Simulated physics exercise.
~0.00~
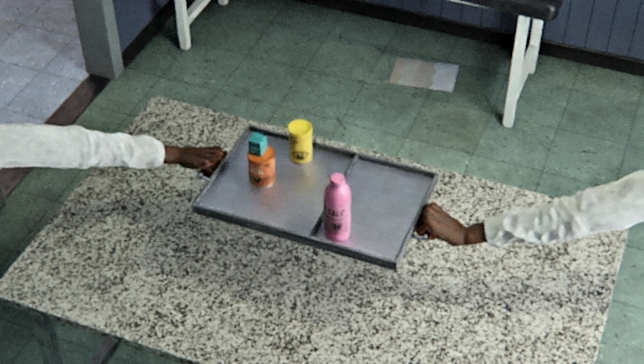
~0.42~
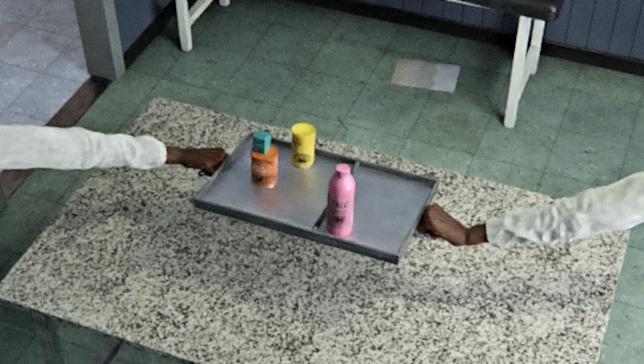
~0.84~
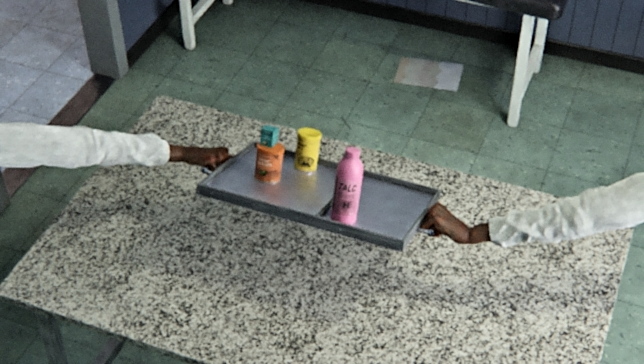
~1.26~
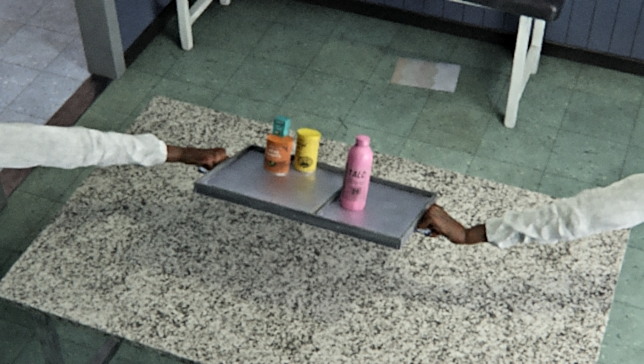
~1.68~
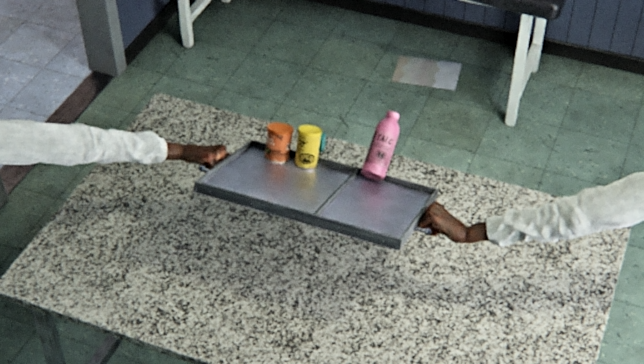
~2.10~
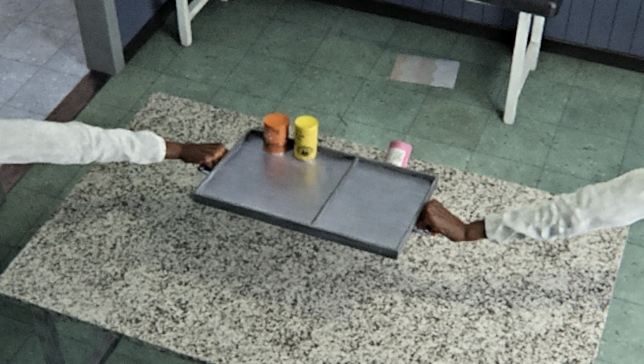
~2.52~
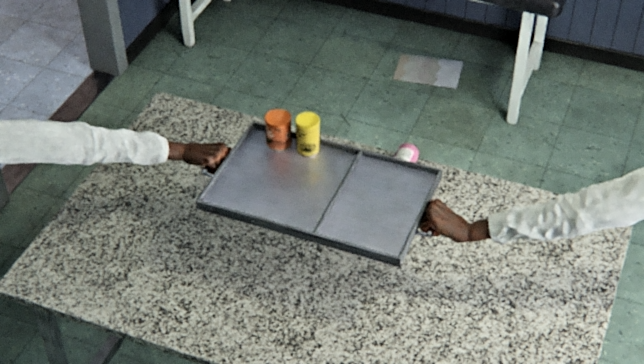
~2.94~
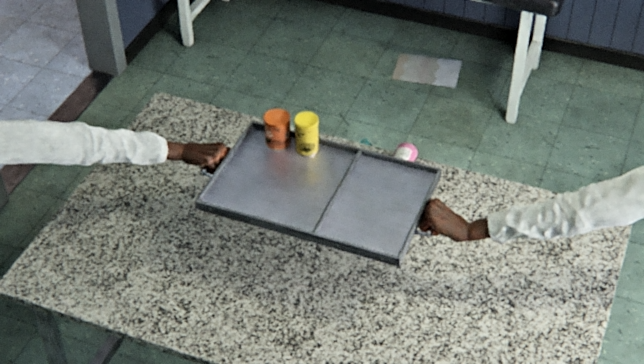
The clip opens on two hands in white sleeves holding a gray tray above a speckled surface, with a turquoise carton, an orange tin, a yellow tin and a pink bottle standing on it. The hands tip the far side of the tray down, and the orange tin and pink bottle slide toward it. The turquoise carton goes over the far edge, then the pink bottle topples and drops off too. The tray is brought back toward level. At the end, the orange and yellow tins stand upright near the far rim, while the bottle lies beyond the tray, partly hidden.
